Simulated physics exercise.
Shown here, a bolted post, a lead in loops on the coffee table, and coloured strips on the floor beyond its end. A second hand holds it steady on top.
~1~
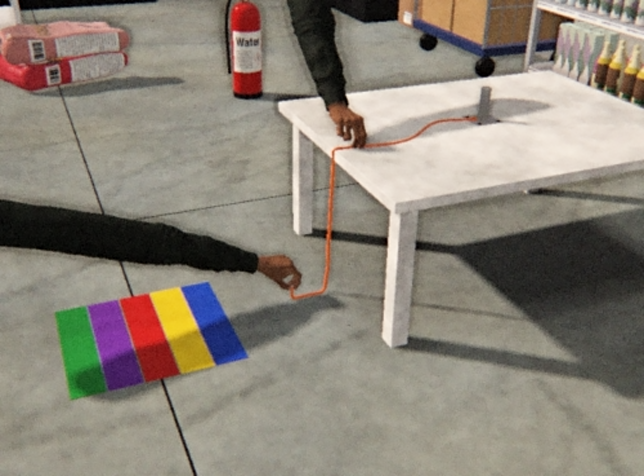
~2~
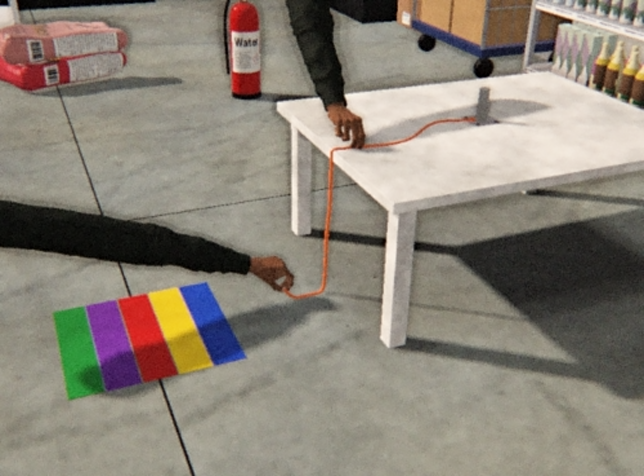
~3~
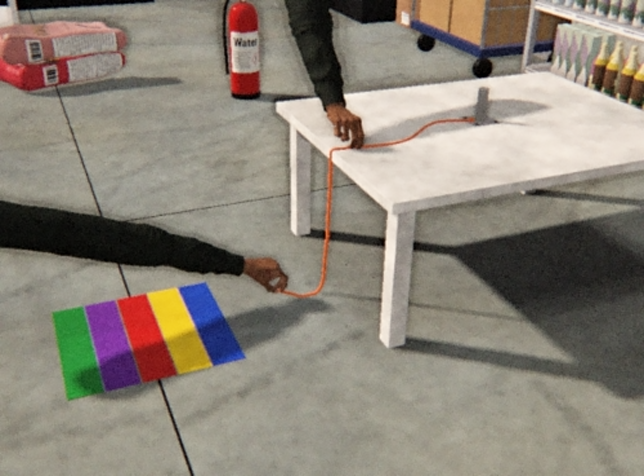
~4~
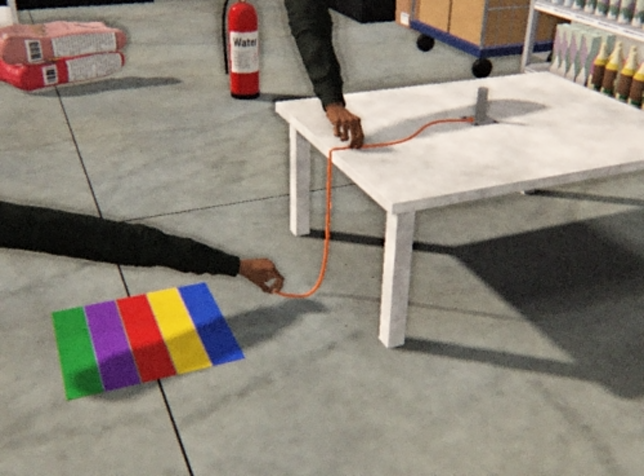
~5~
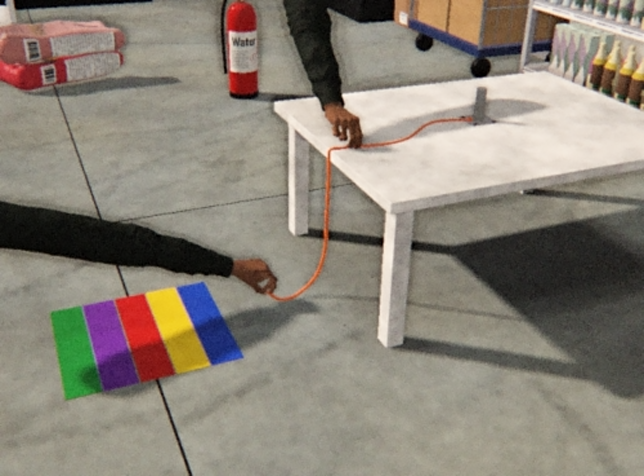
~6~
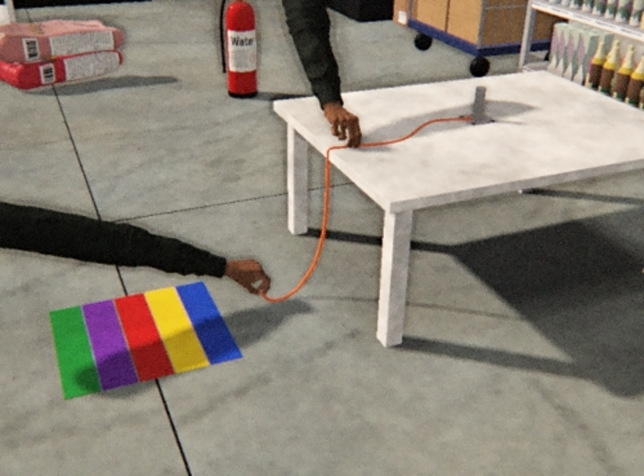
A hand slowly draws the end of an orange lead left toward the coloured strips.
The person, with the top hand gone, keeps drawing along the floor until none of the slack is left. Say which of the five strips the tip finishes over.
Yellow.
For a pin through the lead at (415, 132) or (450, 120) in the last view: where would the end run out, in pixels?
First try close to (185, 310), second close to (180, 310).
Early on, end near (231, 299); short of the strips.
Midway, end near (197, 306); over blue.
At the end of the slack, end near (175, 310); over yellow. It halts on the yellow strip.
